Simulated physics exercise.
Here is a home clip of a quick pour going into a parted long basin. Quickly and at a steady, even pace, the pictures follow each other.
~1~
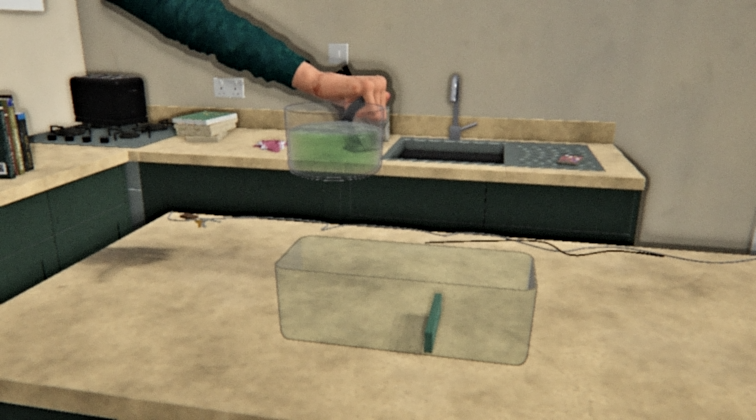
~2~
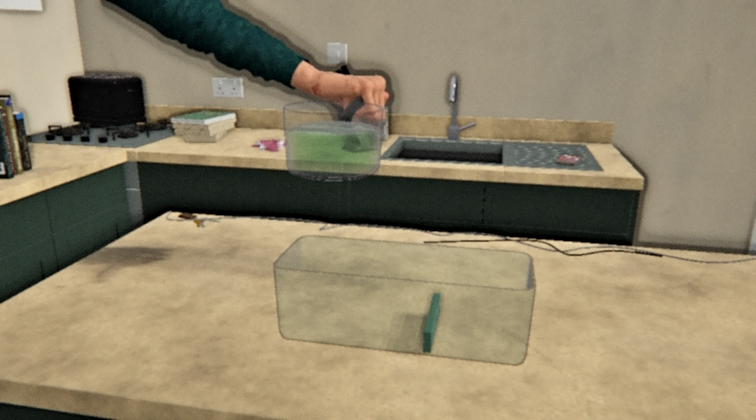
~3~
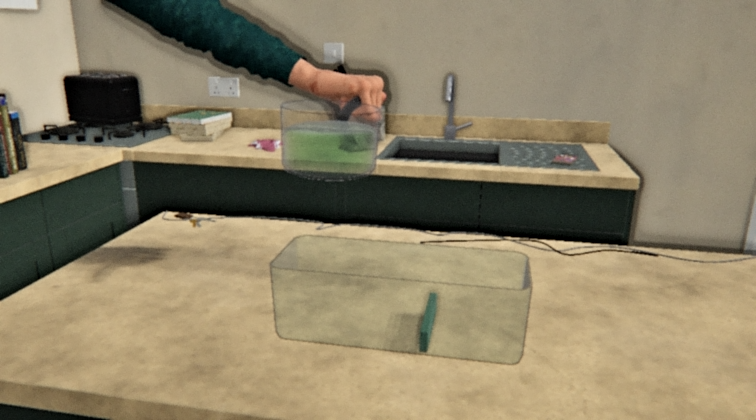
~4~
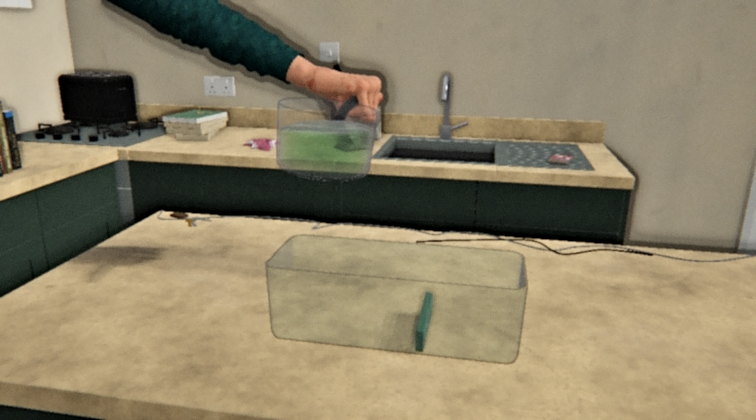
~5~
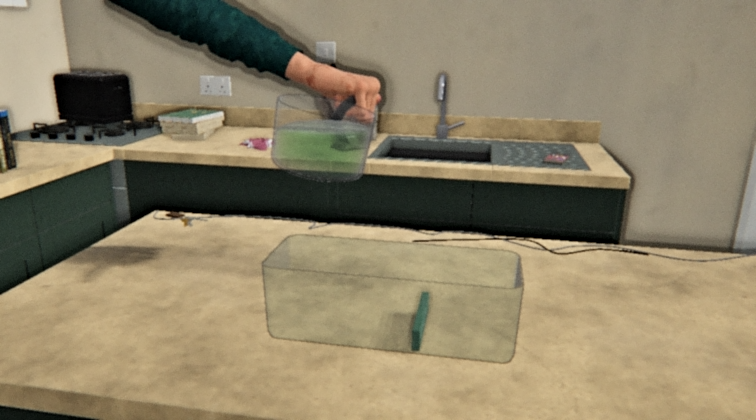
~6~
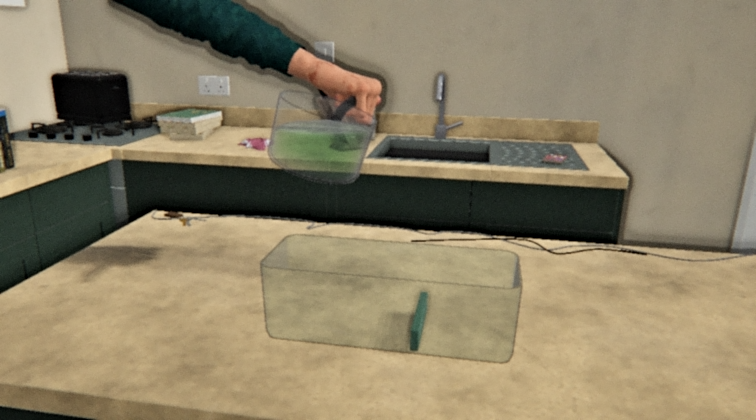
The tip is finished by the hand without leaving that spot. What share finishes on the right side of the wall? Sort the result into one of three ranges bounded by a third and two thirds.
It falls in the middle range, a third to two thirds.
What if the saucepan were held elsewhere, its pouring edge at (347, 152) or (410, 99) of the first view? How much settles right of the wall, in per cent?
First try: Near 10 percent; second try: Near 80 percent.
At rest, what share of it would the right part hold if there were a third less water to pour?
Something like 20 per cent, give or take.
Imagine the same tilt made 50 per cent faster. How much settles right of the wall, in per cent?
About 40 %.
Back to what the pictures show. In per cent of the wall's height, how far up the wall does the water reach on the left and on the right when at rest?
Left about 40, right about 70.
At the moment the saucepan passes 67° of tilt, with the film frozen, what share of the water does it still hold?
About 70 %.
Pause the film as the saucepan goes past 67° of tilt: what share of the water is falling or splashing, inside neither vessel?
That comes to near 25 percent.
A moment on, the saucepan is tipped part way and 70 per cent is still to pour, 4 is left of the wall and 1 right of it.
Next, the saucepan is tipped on its side and 16 per cent is still to pour, 21 is left of the wall and 47 right of it.
Then the saucepan is tipped right over and 1 per cent is still to pour, 48 is left of the wall and 48 right of it.
Later the saucepan is tipped right over and 0 per cent is still to pour, 50 is left of the wall and 49 right of it.
In the end 50 per cent lies left of the wall, 48 right of it and 1 outside.
